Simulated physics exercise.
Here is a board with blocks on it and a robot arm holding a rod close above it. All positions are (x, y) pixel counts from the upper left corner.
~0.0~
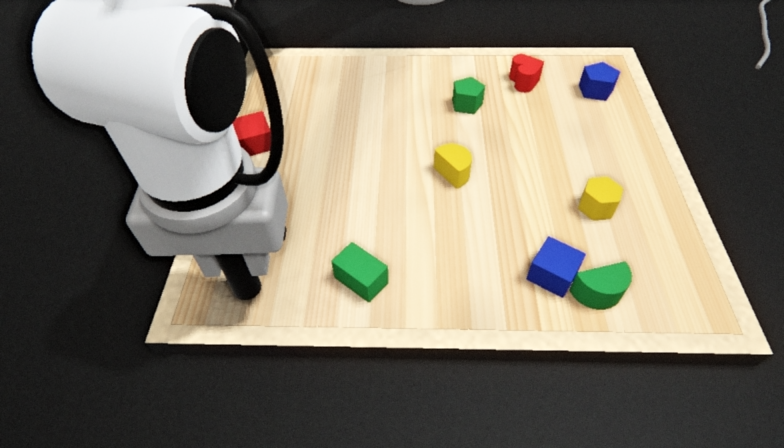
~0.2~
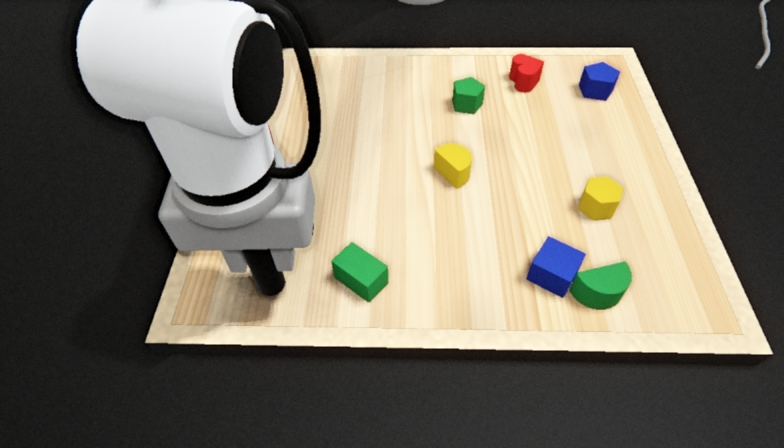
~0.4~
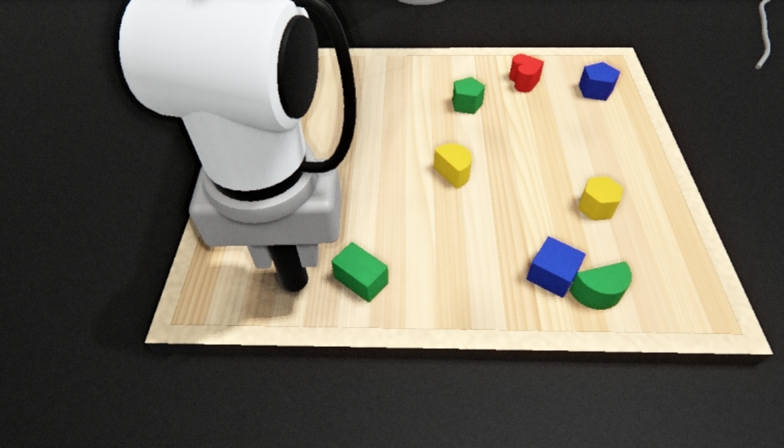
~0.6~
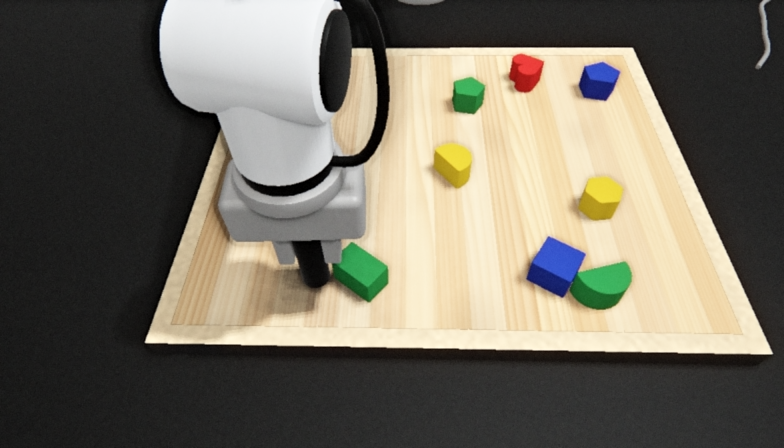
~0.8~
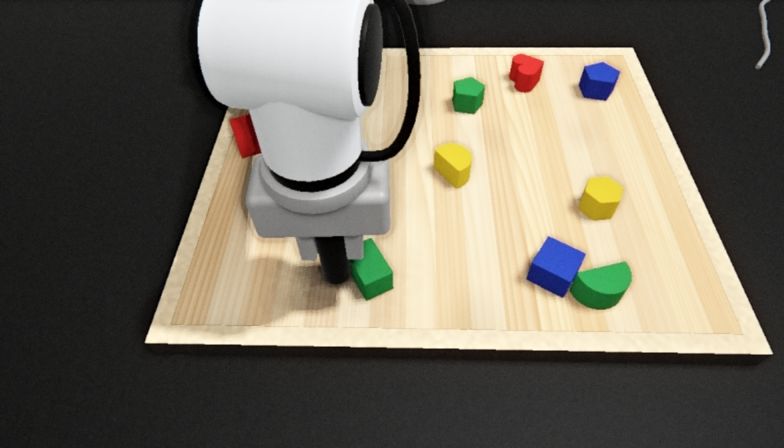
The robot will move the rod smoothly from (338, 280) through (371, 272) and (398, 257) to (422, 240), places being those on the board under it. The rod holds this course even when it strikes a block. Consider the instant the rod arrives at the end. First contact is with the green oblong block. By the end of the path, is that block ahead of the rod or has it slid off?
My guess is it ends up beside or behind the rod.
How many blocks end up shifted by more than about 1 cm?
I'm going with one.
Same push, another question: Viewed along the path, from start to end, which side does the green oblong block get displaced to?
The shift is to the right of that direction.
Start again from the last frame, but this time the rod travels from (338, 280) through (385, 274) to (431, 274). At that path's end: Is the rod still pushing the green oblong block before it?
That would be a yes.
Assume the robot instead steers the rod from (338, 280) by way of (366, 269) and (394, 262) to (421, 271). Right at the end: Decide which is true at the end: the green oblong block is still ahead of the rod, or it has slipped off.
It is driven along in front.
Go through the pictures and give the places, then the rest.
In the first frame, rod tip at (248, 289); block tops, green oblong block at (359, 263).
In the second frame, rod at (272, 284); blocks unchanged.
In the third frame, rod at (295, 280); blocks unchanged.
In the fourth frame, rod at (317, 277); blocks unchanged.
In the fifth frame, rod at (337, 273); green oblong block at (368, 260).
What follows on the original path. One third of the way, rod at (371, 265); green oblong block at (400, 258), turned 35° clockwise.
Two thirds of the way, rod at (399, 250); green oblong block at (420, 257), turned 70° clockwise.
At the end, rod at (422, 233); green oblong block at (422, 257), turned 70° clockwise.
